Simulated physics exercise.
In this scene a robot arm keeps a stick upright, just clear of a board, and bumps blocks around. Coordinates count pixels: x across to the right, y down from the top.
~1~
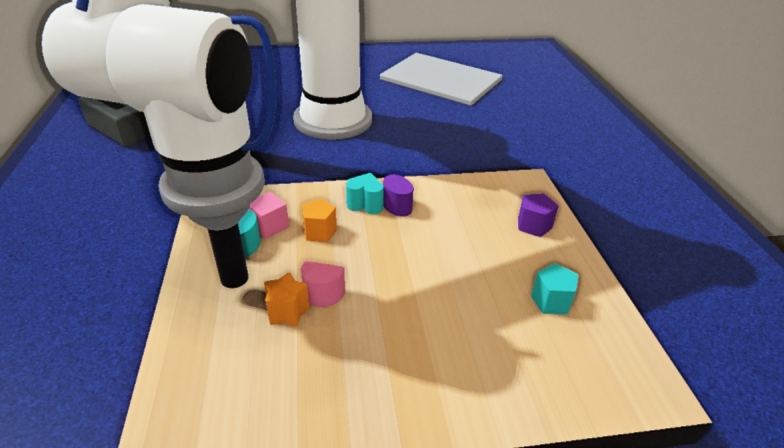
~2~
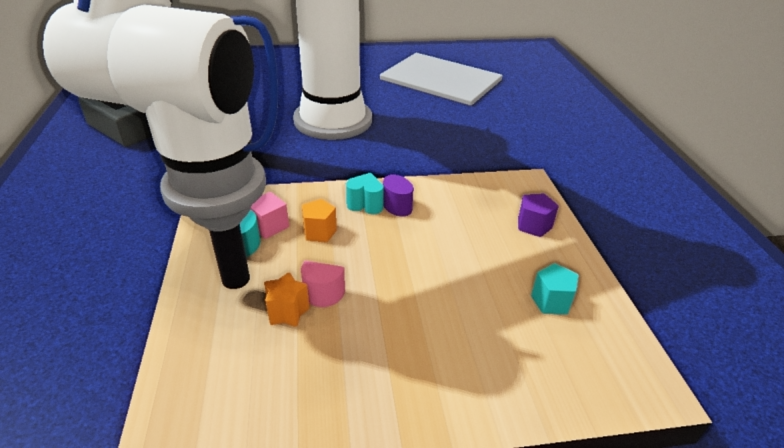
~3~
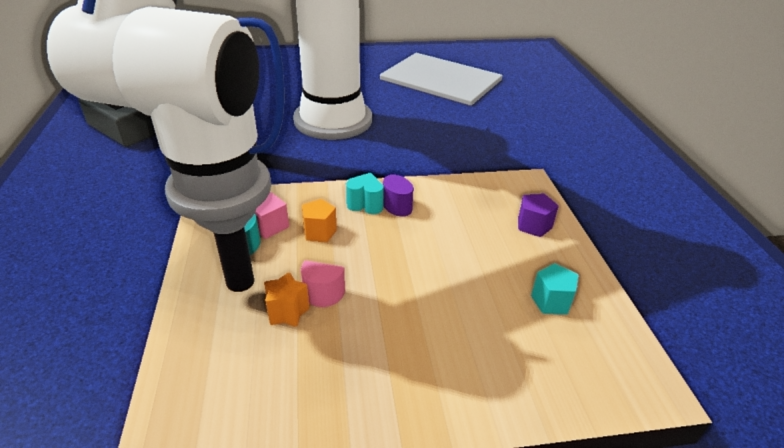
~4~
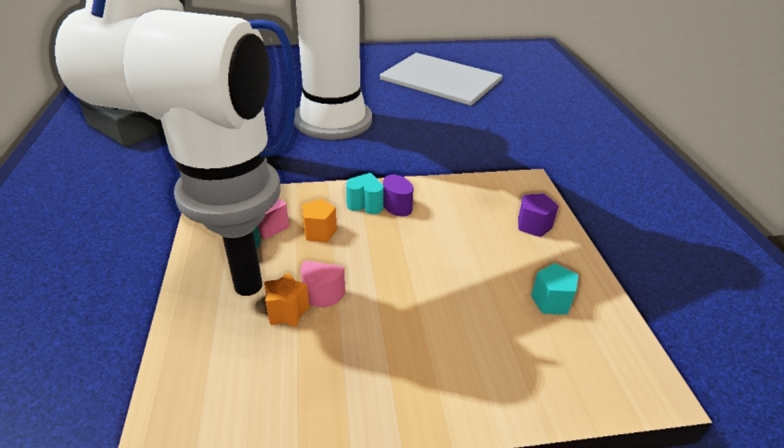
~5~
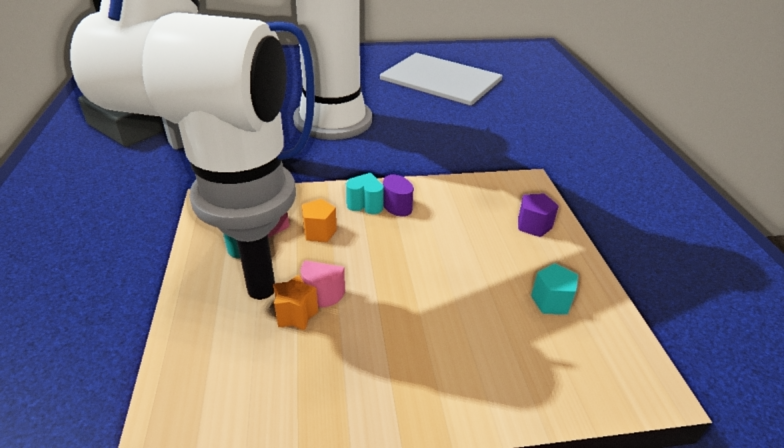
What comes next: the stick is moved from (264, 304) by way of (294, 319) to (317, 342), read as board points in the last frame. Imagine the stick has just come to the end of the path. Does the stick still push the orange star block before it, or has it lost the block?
Slipped clear.
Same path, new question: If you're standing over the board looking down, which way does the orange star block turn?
The twist is anticlockwise.
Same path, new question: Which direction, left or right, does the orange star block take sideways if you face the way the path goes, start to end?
It moves left.
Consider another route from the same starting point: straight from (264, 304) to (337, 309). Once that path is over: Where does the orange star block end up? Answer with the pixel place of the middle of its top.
Its top centre lands on (339, 307).
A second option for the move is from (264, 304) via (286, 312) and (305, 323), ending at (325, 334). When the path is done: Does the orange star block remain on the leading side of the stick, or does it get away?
The stick should keep driving it forward.
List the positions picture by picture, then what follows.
The first picture shows lower end of the stick at (235, 279), tops of blocks, orange star block at (284, 288), pink D-shaped block at (321, 271).
The second picture shows stick at (236, 280), blocks as before.
The third picture shows stick at (241, 283), blocks as before.
The fourth picture shows stick at (249, 287), blocks as before.
The fifth picture shows stick at (262, 290), orange star block at (293, 290), pink D-shaped block at (321, 271).
What follows on the original path. Halfway along, stick at (292, 305); orange star block at (328, 301), turned 20° anticlockwise; pink D-shaped block at (327, 270).
At the end, stick at (315, 328); orange star block at (347, 307), turned 75° anticlockwise; pink D-shaped block at (327, 270).
